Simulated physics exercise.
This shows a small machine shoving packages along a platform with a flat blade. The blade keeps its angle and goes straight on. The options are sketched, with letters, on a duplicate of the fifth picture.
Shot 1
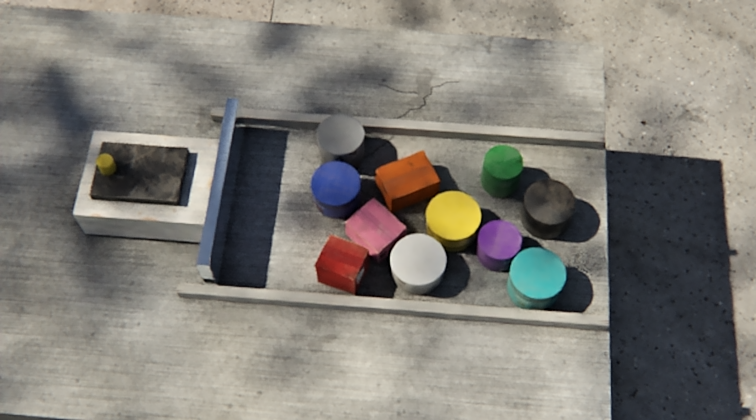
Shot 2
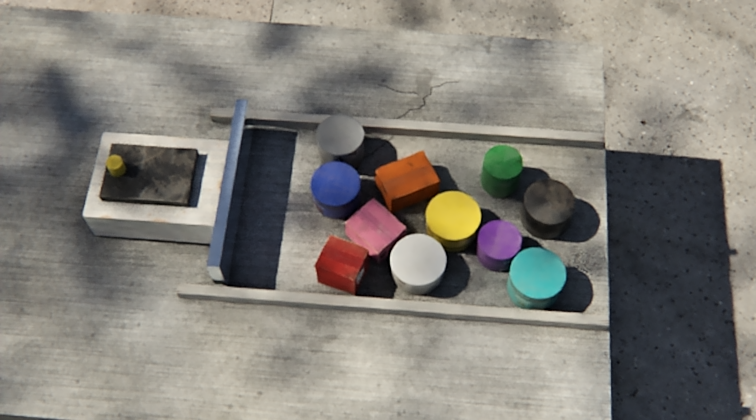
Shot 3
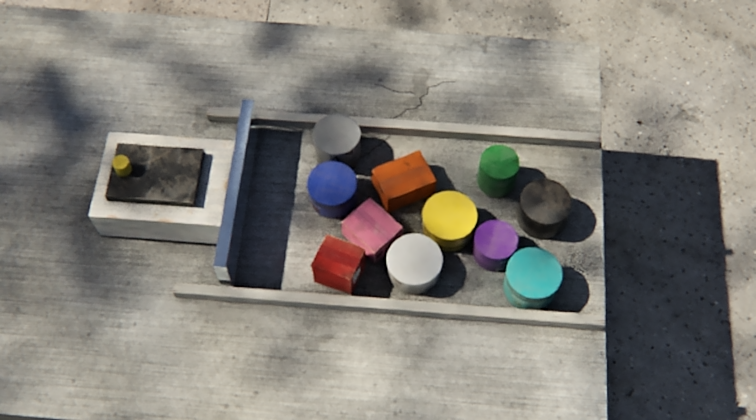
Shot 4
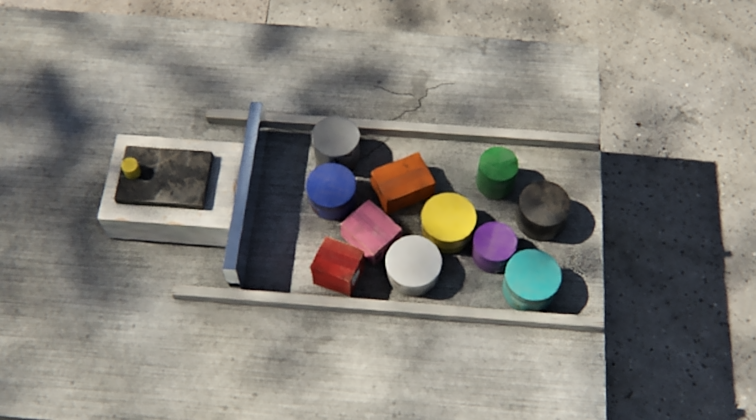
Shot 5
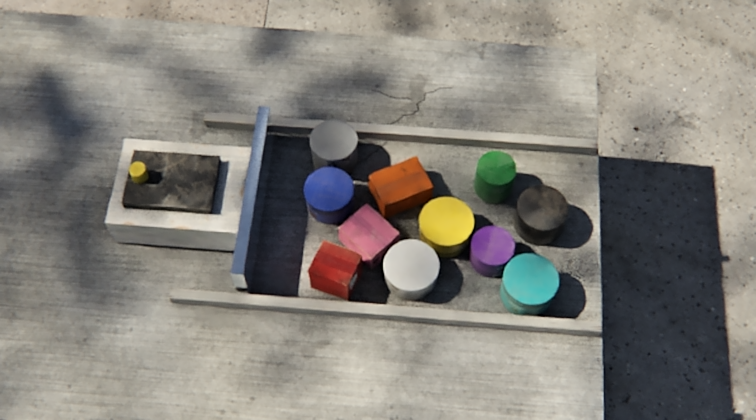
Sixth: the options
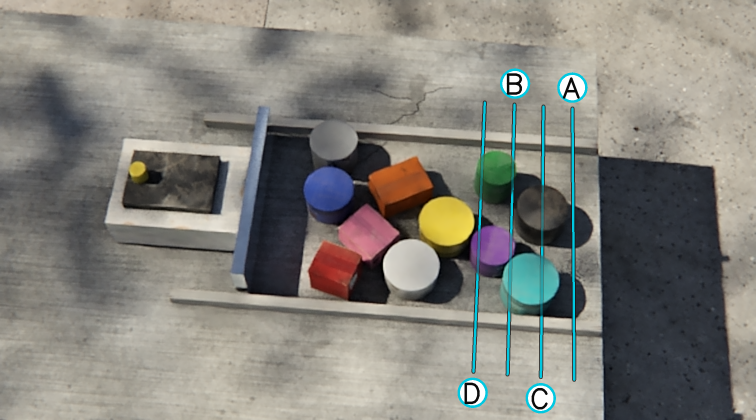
On a sunlit concrete platform, a small white machine with a flat blue blade inches right toward a cluster of colourful packages.
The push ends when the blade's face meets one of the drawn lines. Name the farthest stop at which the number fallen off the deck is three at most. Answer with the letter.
At D, and not beyond.
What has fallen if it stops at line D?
It is the turquoise pail.
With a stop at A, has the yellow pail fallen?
Yes.
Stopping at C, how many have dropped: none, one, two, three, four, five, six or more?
Six or more.
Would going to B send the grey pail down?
By then, no.
On the marked copy, A at (573, 235); B at (511, 230); C at (542, 233); D at (480, 228).
Following D. Soon after the start, robot (261, 187); red parcel (355, 276); grey pail (371, 151).
Later, robot (342, 193); turquoise pail (561, 291); green canister (536, 165).
In the end, robot (405, 198); turquoise pail over the edge; purple pail (596, 251); one fallen.
As for the rest, A drops seven; B drops four; C drops seven.
